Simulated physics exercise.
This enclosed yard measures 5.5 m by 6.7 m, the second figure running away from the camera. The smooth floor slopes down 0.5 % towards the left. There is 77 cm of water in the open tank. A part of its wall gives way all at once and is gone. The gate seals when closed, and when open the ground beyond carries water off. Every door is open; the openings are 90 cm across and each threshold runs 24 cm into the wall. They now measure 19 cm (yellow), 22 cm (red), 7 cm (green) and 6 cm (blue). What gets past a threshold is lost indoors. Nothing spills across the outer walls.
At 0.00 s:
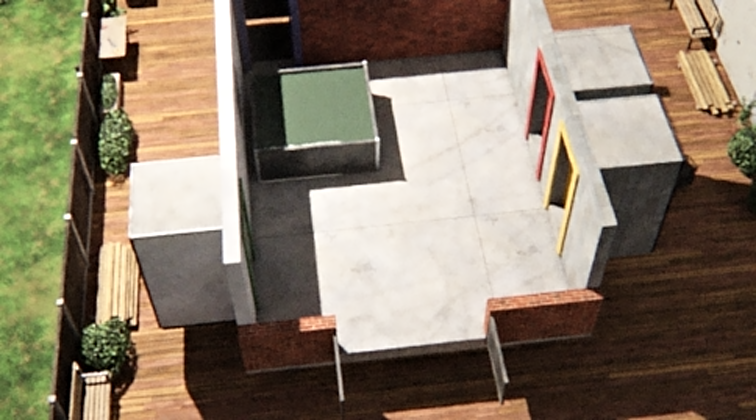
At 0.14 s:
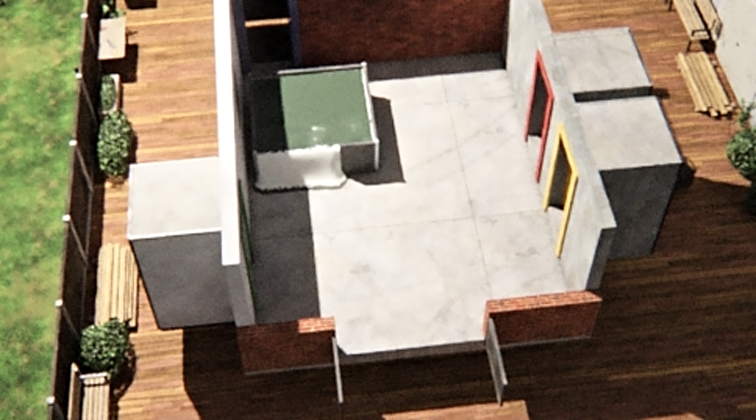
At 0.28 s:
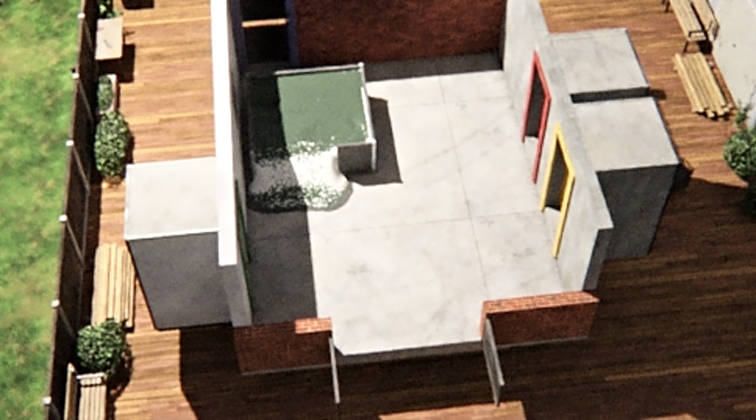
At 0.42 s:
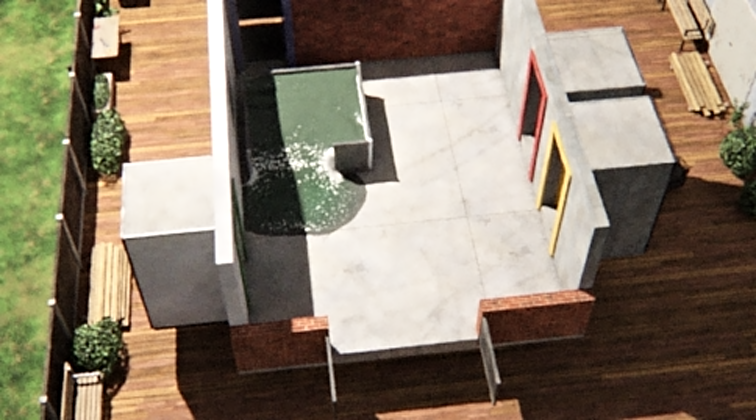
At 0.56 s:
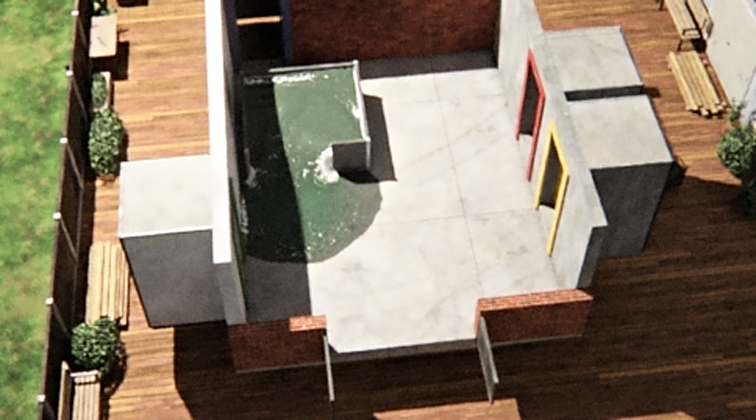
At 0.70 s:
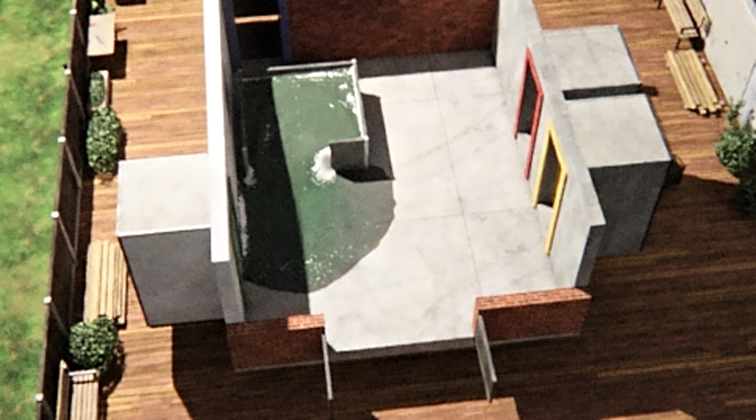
In a walled concrete yard with red and yellow doorways, the near wall of an open tank gives way and greenish water pours out, spreading across the left side of the floor while the right side stays dry.
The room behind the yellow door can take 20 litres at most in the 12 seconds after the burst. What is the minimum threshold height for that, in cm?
About 6.5 cm.
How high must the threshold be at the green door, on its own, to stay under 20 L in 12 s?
Roughly 20 cm at green.
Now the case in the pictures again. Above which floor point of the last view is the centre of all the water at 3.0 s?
Around (309, 220).
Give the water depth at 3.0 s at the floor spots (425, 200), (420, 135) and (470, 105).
In that order: 0, 0 and 0 cm.
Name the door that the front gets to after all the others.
The red one.
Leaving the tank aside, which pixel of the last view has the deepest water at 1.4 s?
Near (247, 348).
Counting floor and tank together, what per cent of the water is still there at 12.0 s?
About 52 per cent.
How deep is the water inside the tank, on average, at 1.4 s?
Some 45 cm.
After 1.4 s water covers 35 % of the floor, deepest (57 cm) near (247, 348); it has not reached the yellow door.
After 3.0 s water covers 40 % of the floor, deepest (38 cm) near (258, 347); it has not reached the yellow door.
After 12.0 s water covers 100 % of the floor, deepest (14 cm) near (232, 72); 5 cm at the yellow door, 0 litres in over its 19 cm threshold.
At the yellow door as built, the water arrived by 4.2 s and peaked near 13 cm at 5.4 s.
With a threshold of 6 cm, 26 litres would have come in within the 12 s; with 8 cm, 11 litres. So under 20 litres takes about 6.5 cm.
